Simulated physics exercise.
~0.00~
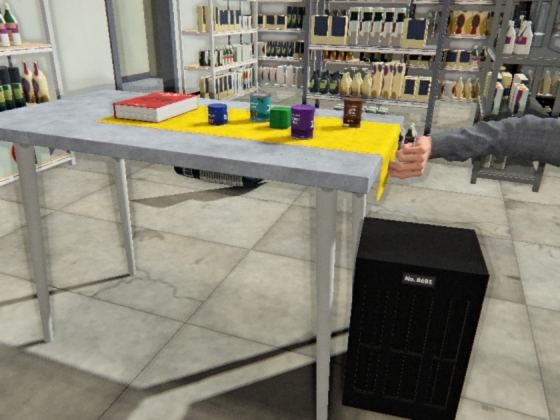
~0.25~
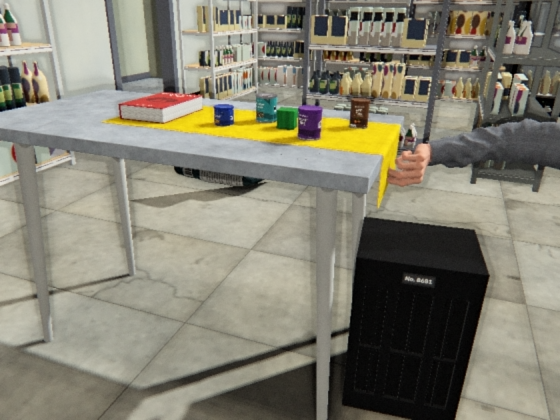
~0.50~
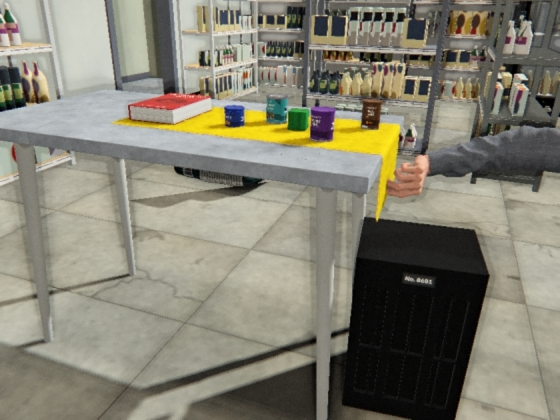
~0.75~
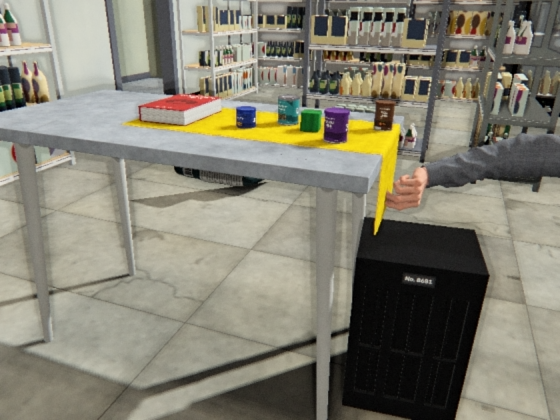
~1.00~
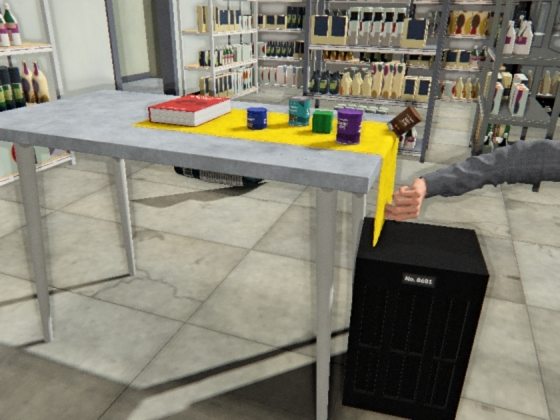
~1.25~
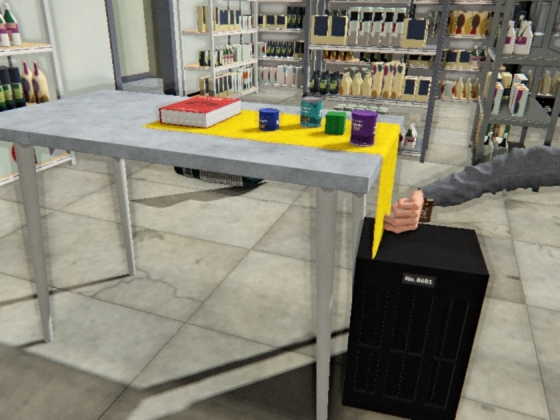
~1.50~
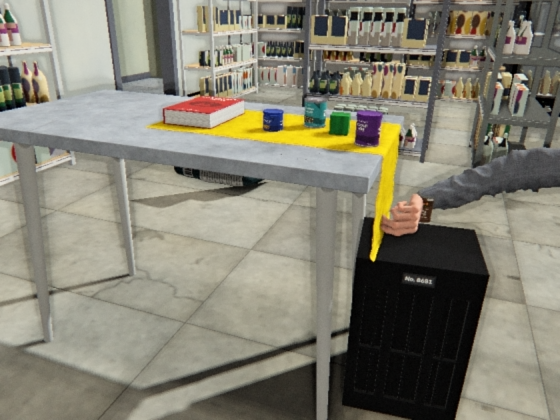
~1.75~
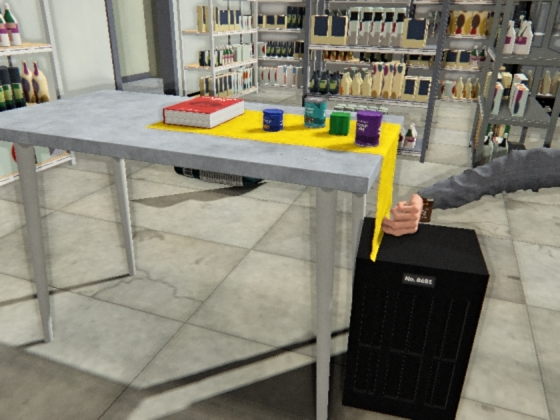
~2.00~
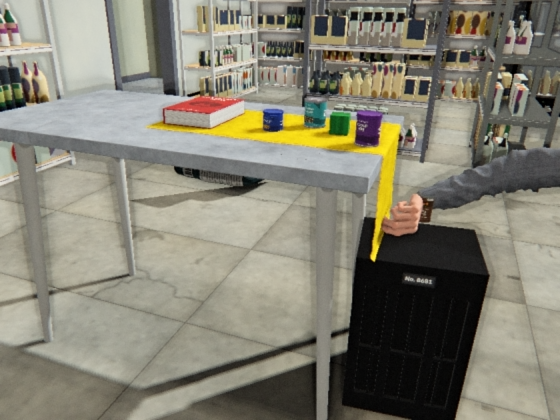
A hand pulls the yellow runner down to the black crate, and the brown can falls.
